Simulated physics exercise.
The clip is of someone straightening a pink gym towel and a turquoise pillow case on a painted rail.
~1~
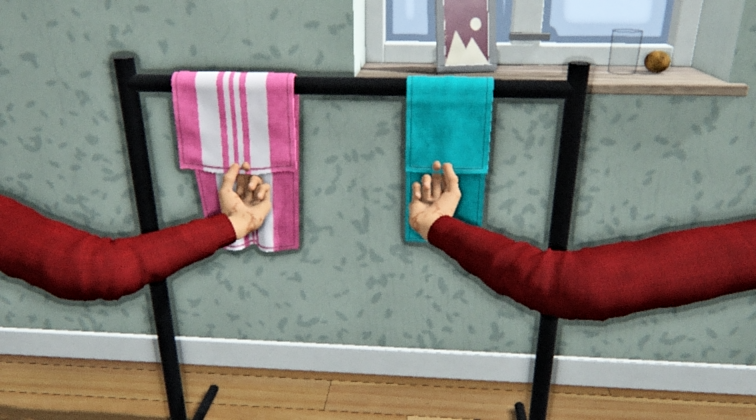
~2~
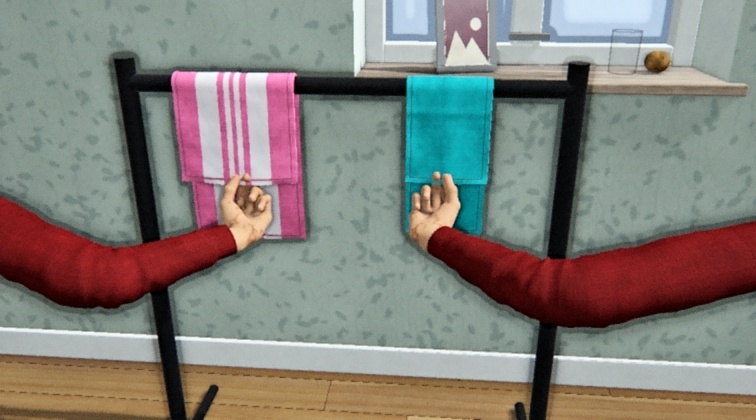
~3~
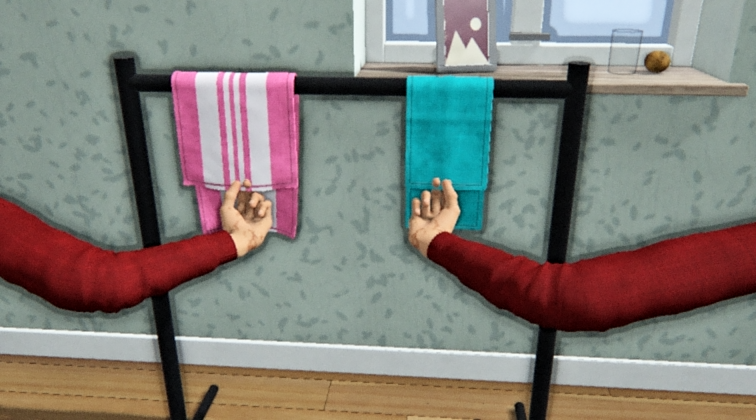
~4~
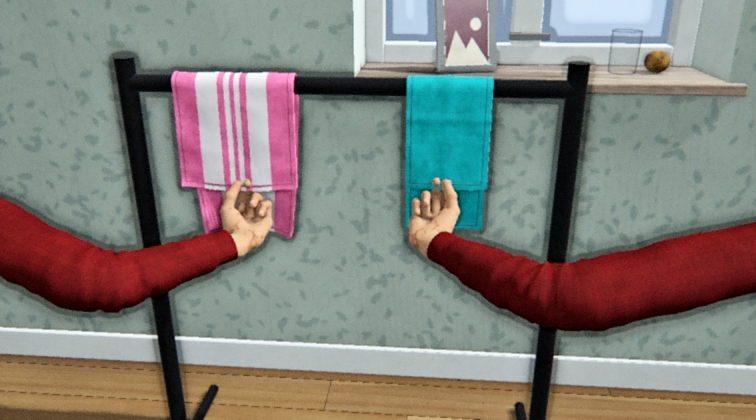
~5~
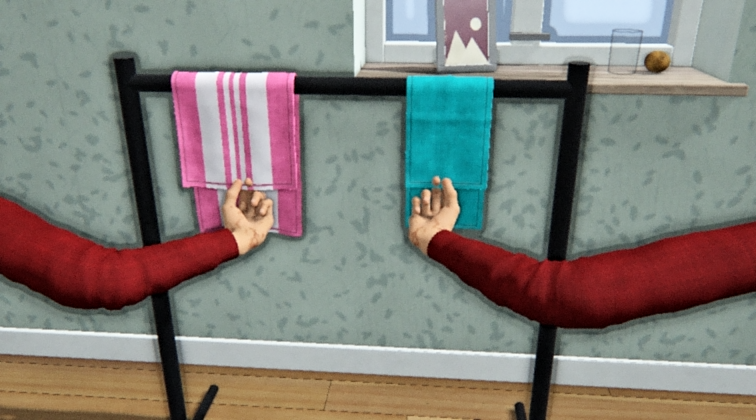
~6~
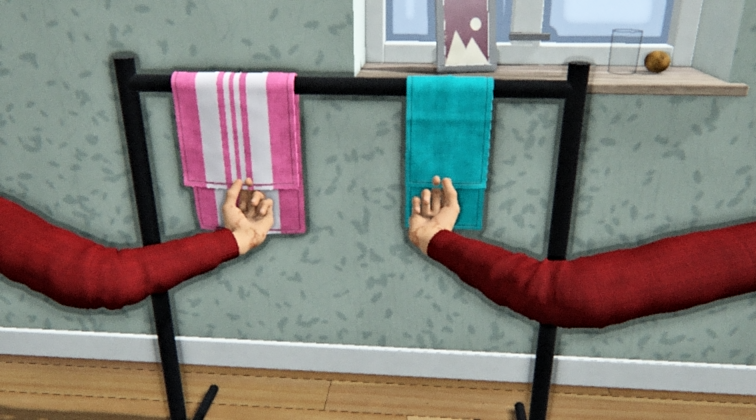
A pink-and-white striped towel and a turquoise cloth hang folded over a black rail, seen from the front in a room with patterned grey-green wallpaper, wooden flooring and a windowsill at upper right. Two red-sleeved arms reach in from either side, a hand at each cloth. The front layers slip slightly lower as the back layers rise, then barely shift, while the view stays still.
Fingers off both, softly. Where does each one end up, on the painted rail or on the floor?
In the end the pink gym towel hangs there, the turquoise pillow case keeps its place.
Then, 0.72 s on from there, gym towel as it was left; pillow case as it was left.
In the end, gym towel as it was left; pillow case as it was left. The pink gym towel keeps its place and the turquoise pillow case stays on.
